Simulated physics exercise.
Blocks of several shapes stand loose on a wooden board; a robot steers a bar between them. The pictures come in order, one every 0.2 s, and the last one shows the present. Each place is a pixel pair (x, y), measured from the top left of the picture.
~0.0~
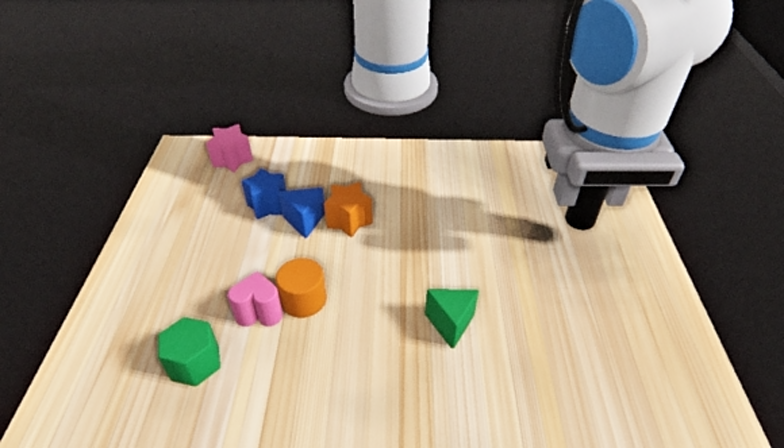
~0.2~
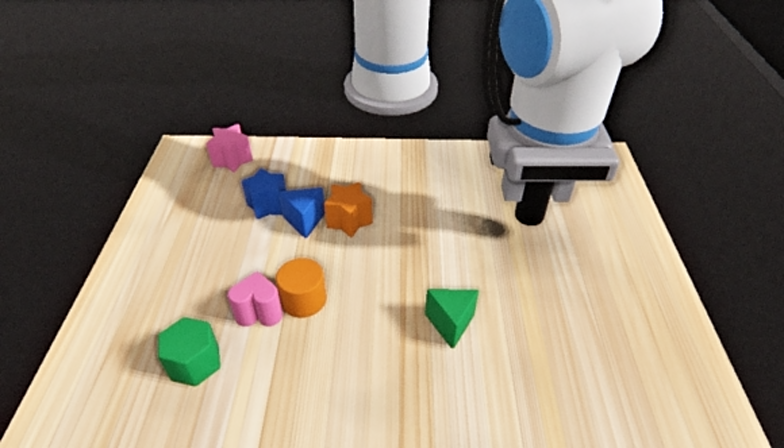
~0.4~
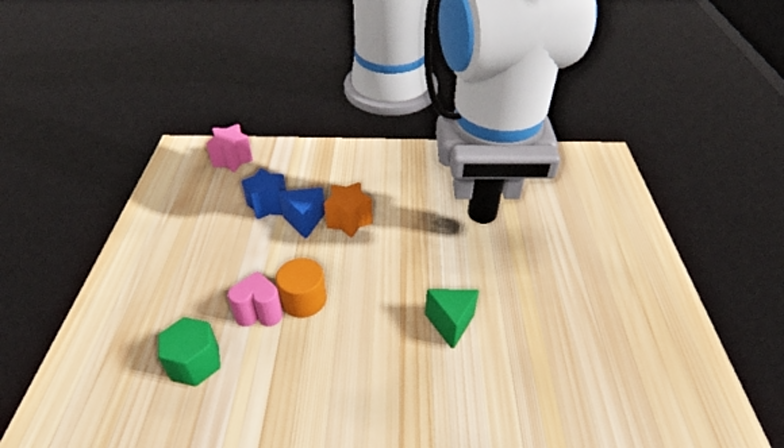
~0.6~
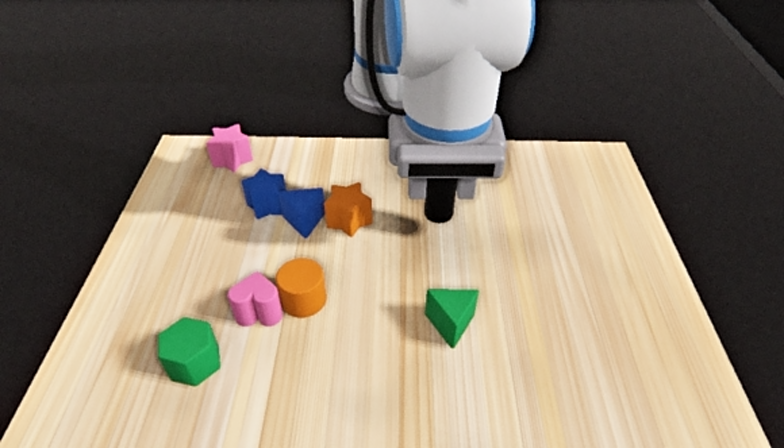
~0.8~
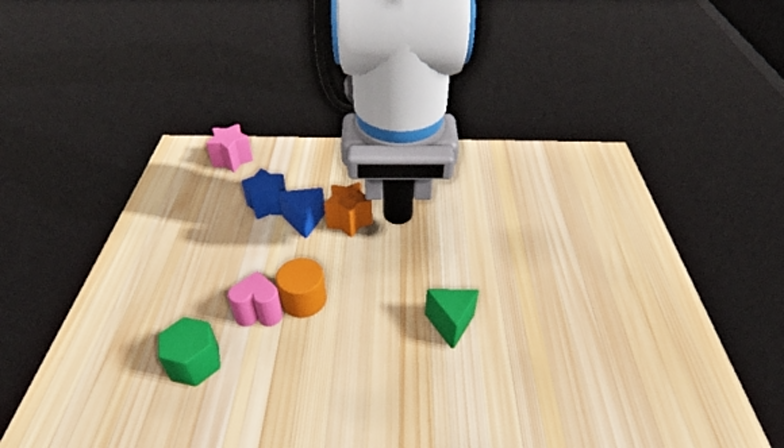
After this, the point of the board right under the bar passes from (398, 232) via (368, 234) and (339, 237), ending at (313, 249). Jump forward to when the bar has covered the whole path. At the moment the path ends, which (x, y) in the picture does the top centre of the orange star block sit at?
Its top centre is at about (330, 191).
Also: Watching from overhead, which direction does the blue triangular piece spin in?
Seen from above, its turn is counter-clockwise.
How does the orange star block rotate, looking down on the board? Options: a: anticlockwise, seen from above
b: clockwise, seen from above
I choose b.
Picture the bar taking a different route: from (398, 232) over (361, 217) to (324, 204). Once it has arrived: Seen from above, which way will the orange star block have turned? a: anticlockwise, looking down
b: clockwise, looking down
I'll go with a - anticlockwise, looking down.
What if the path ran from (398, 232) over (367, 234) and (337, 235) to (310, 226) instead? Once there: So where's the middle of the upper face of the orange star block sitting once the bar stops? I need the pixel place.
Its top centre lands on (321, 182).
The first path, step by step. Halfway along, bar (350, 219); blue triangular piece (296, 195); orange star block (335, 192), turned 15° clockwise.
At the end, bar (310, 232); orange cylinder not moved; blue triangular piece (292, 193), turned 35° anticlockwise; orange star block (330, 191), turned 35° clockwise.
